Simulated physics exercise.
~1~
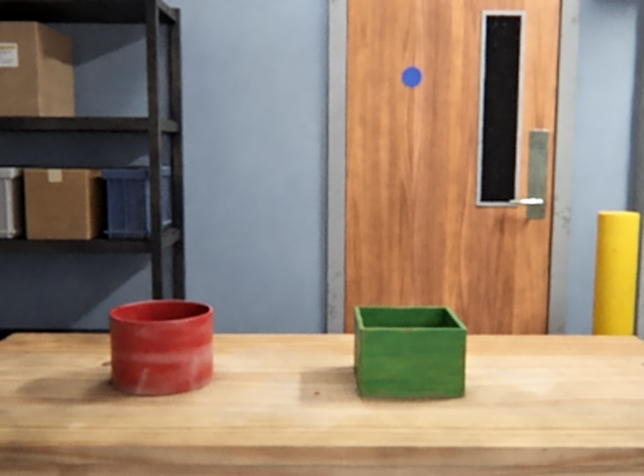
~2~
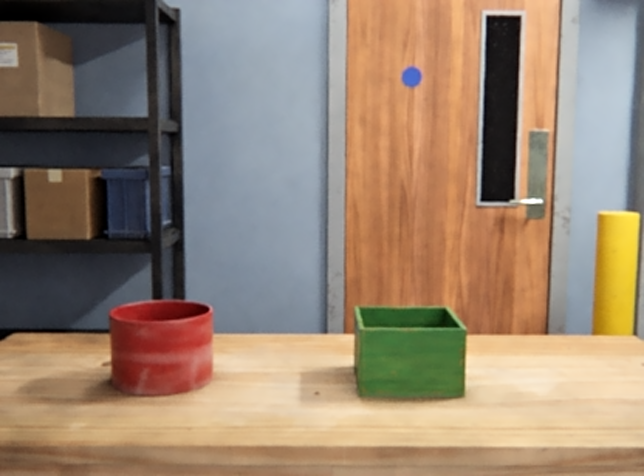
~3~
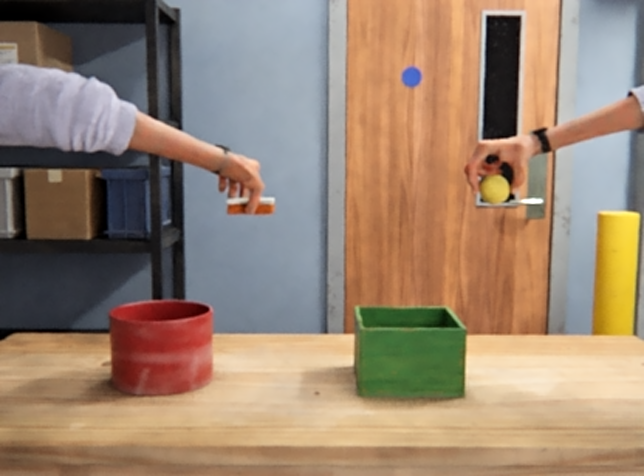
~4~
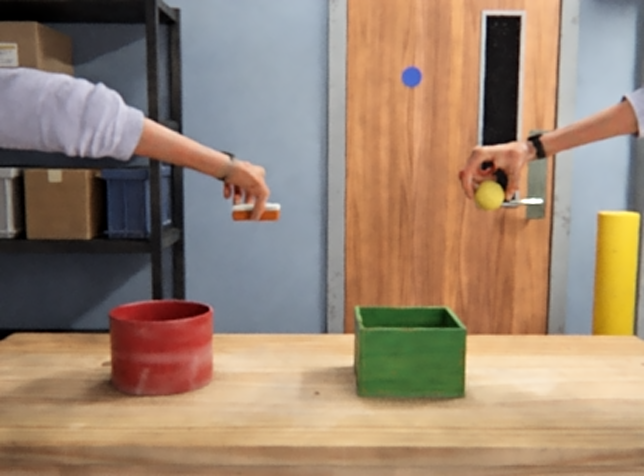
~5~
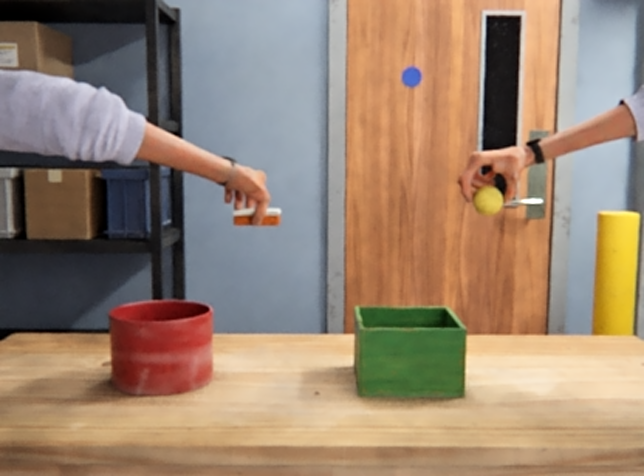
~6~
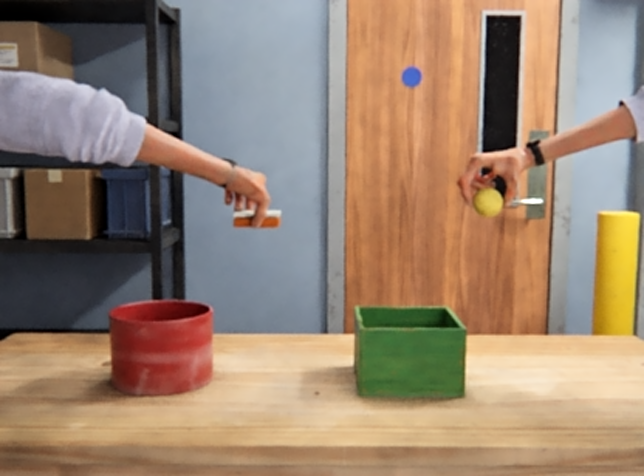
The video shows a red round container and a green square one on a wooden table; two hands then appear above, the left holding an orange and white sponge and the right a yellow lemon, shifting slightly before staying nearly still.
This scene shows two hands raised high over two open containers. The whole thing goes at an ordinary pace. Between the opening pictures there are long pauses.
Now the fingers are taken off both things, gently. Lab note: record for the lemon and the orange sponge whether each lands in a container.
Recorded: Lemon - out; orange sponge - out.
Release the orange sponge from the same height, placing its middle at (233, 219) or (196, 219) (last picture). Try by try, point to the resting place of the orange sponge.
Rest position (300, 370) for the first setting, (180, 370) for the second.
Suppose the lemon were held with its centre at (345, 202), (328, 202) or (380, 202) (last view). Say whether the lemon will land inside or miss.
Each spot in order, it finishes off target then finishes off target then finishes in the opening.
Then, 0.18 s after the last picture, lemon moved well along near (486, 251); orange sponge moved about its own width near (258, 267).
At rest, the lemon falls beside it, near (482, 367); the orange sponge falls beside it, near (258, 373).
